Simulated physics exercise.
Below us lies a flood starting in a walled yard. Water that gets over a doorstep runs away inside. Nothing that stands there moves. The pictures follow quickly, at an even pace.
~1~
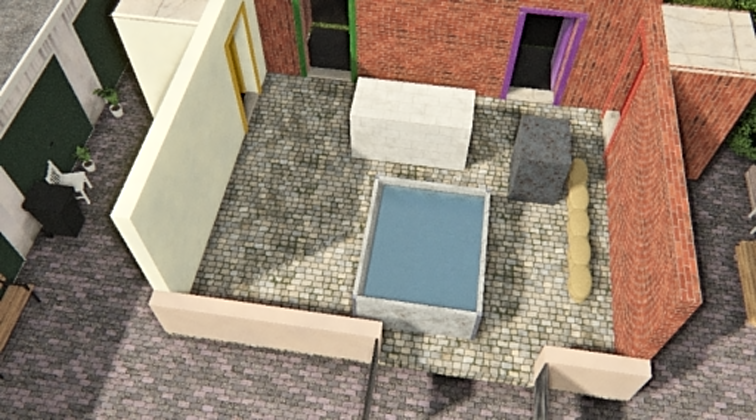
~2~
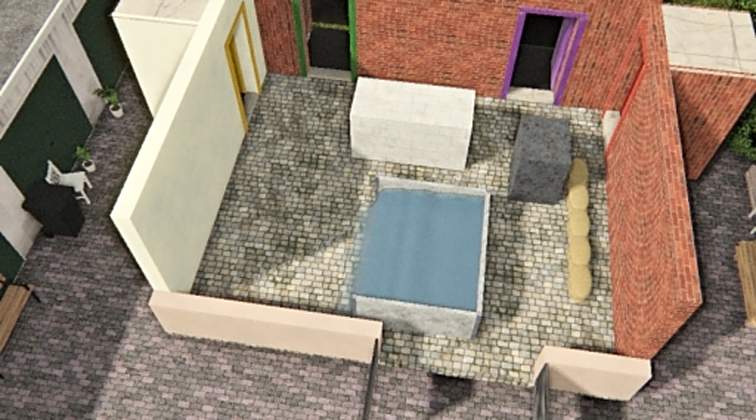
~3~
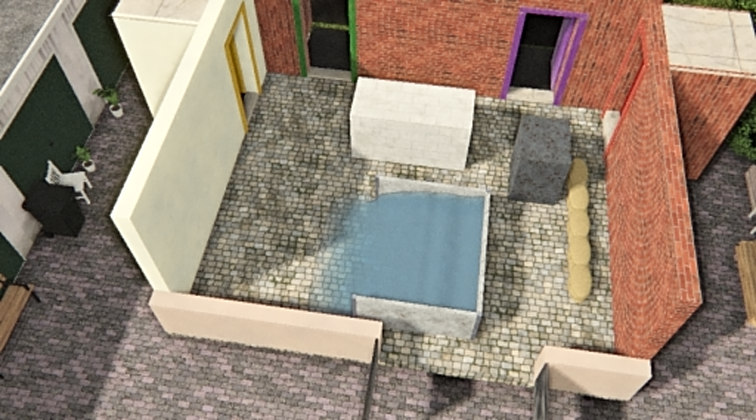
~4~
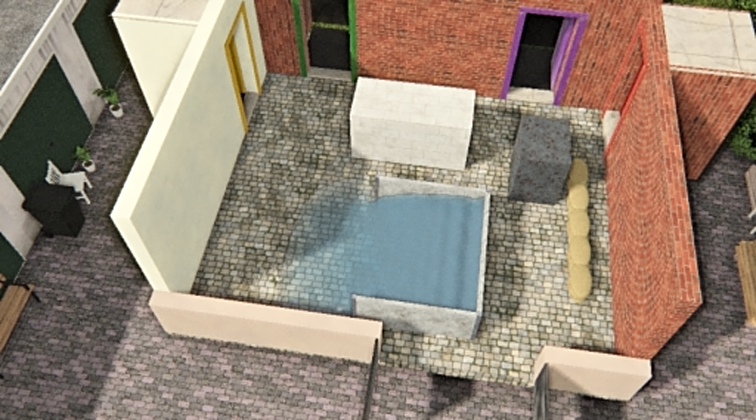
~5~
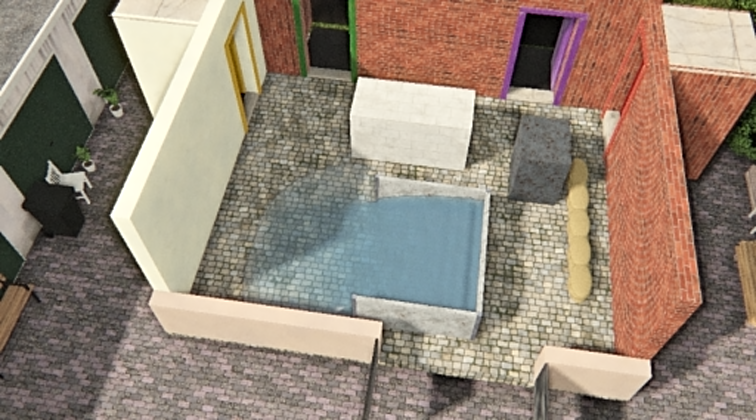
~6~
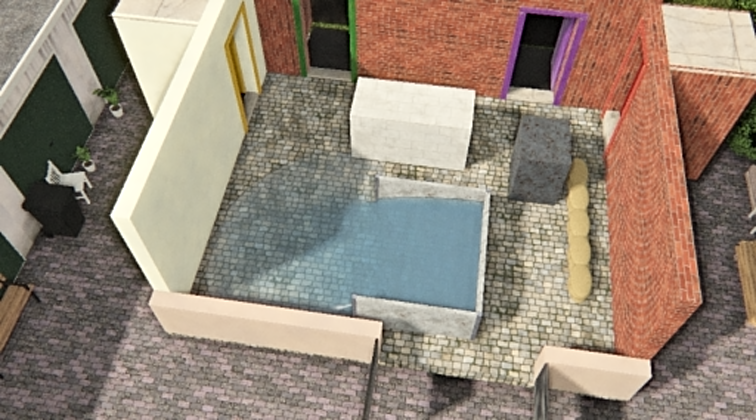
Water in a walled yard pours out of a square tank's open left side and spreads left across the paving.
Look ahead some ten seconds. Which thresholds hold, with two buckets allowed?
In the end: The red door stays under that; the purple door stays under that; the green door takes more than that; the yellow door takes more than that.
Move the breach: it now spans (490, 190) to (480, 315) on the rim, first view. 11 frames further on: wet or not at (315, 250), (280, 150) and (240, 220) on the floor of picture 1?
As listed: Free of water, no water, no water.
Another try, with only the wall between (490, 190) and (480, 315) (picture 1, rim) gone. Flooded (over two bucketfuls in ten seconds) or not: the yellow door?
Yellow door lets more in.
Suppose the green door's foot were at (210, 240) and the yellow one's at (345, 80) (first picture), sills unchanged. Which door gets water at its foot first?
It is the door marked green.
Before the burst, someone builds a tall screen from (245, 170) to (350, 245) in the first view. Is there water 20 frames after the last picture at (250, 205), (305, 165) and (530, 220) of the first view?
In turn: Under water, flooded, dry.
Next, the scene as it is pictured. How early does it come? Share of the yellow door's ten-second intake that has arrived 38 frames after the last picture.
Close to 65 %.
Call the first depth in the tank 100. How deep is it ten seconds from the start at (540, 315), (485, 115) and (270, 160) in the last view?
About 6, 8 and 10 per cent.
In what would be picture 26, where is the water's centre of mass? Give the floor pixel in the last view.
Near (306, 213).
A moment on, water covers 35 % of the floor; the red door not reached, the purple door not reached, the green door not reached, the yellow door not reached.
Next, water covers 40 % of the floor; the red door not reached, the purple door not reached, the green door not reached, the yellow door under two buckets in.
Then, water covers 50 % of the floor; the red door not reached, the purple door not reached, the green door over two buckets in, the yellow door over two buckets in.
Later, water covers 80 % of the floor; the red door wet at the sill, nothing in, the purple door wet at the sill, nothing in, the green door far over two buckets in, the yellow door far over two buckets in.
In the end, water covers 95 % of the floor; the red door wet at the sill, nothing in, the purple door wet at the sill, nothing in, the green door far over two buckets in, the yellow door far over two buckets in.
